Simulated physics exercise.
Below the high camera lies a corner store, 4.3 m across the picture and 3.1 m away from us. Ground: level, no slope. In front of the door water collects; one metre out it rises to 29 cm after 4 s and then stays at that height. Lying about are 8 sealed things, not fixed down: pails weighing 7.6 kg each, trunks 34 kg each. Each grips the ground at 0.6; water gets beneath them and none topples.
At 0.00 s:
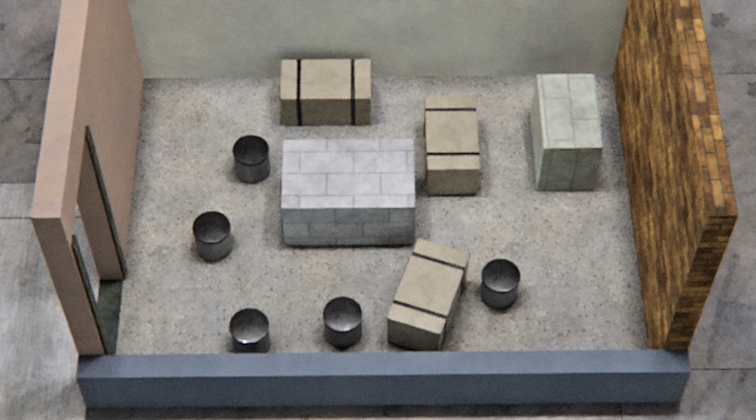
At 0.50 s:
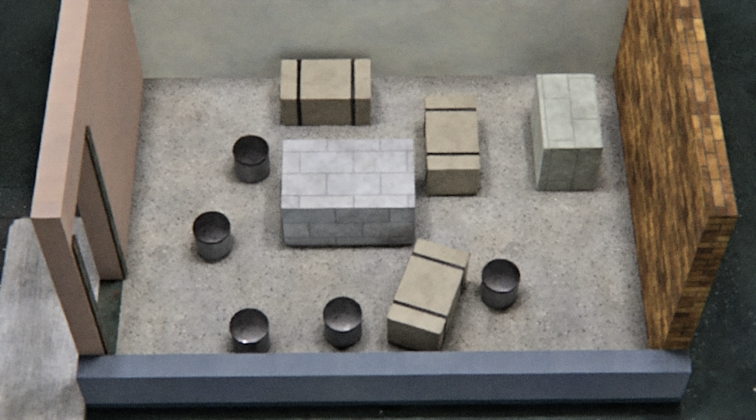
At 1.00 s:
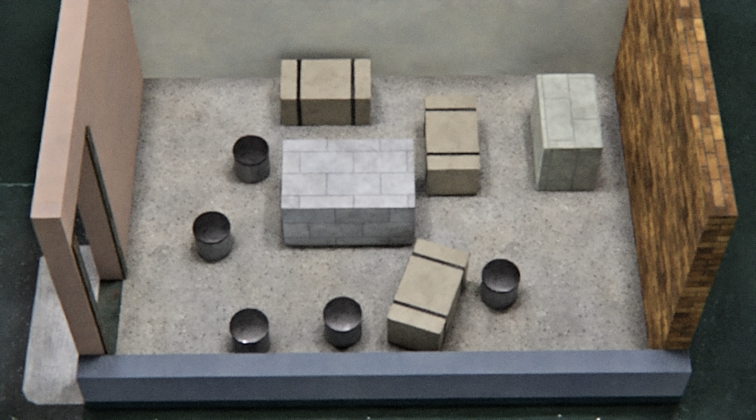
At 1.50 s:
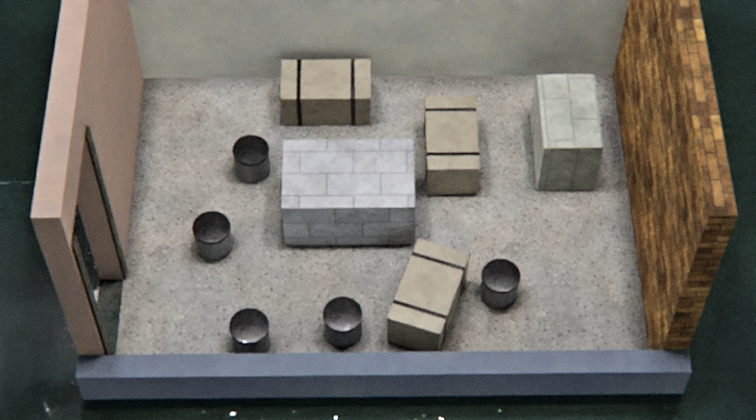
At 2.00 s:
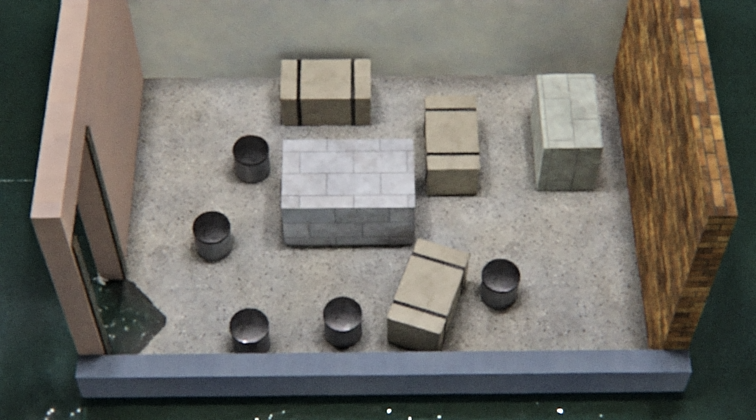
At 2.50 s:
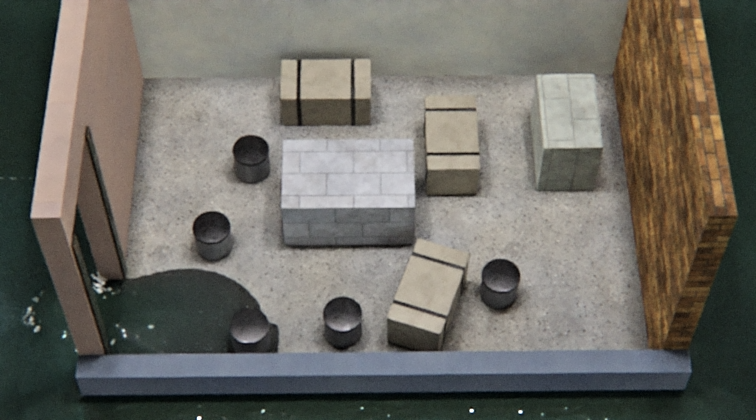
Roofless corner store holding trunks and pails as dark water surrounds it, then enters through the left doorway, spreading across the floor.
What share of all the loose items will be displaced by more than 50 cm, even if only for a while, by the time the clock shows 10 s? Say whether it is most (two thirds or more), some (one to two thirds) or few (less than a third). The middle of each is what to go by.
Some.
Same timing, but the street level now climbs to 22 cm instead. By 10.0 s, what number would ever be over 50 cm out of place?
In that case 4 of them.
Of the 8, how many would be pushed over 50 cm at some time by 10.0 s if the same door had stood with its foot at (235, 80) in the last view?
Result: 6 of them.
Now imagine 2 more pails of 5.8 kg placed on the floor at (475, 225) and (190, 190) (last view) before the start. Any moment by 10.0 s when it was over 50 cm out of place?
In turn: Beyond the mark, within the mark.
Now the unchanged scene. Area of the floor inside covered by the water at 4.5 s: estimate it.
Wet area: Approx. 5.5 m2.
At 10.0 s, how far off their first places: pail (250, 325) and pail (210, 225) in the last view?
First 250 cm, then 20 cm.
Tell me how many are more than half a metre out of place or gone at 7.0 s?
I count 4.
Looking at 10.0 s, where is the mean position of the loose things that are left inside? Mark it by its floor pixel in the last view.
Somewhere near (398, 175).
After 3.5 s 0 of 8 are over 50 cm from their spots; 0 afloat.
After 4.5 s 1 of 8 are over 50 cm from their spots; 0 afloat.
After 7.0 s 4 of 8 are over 50 cm from their spots; 3 afloat.
After 10.0 s 4 of 8 are over 50 cm from their spots, and 4 have been at some point; 5 afloat.
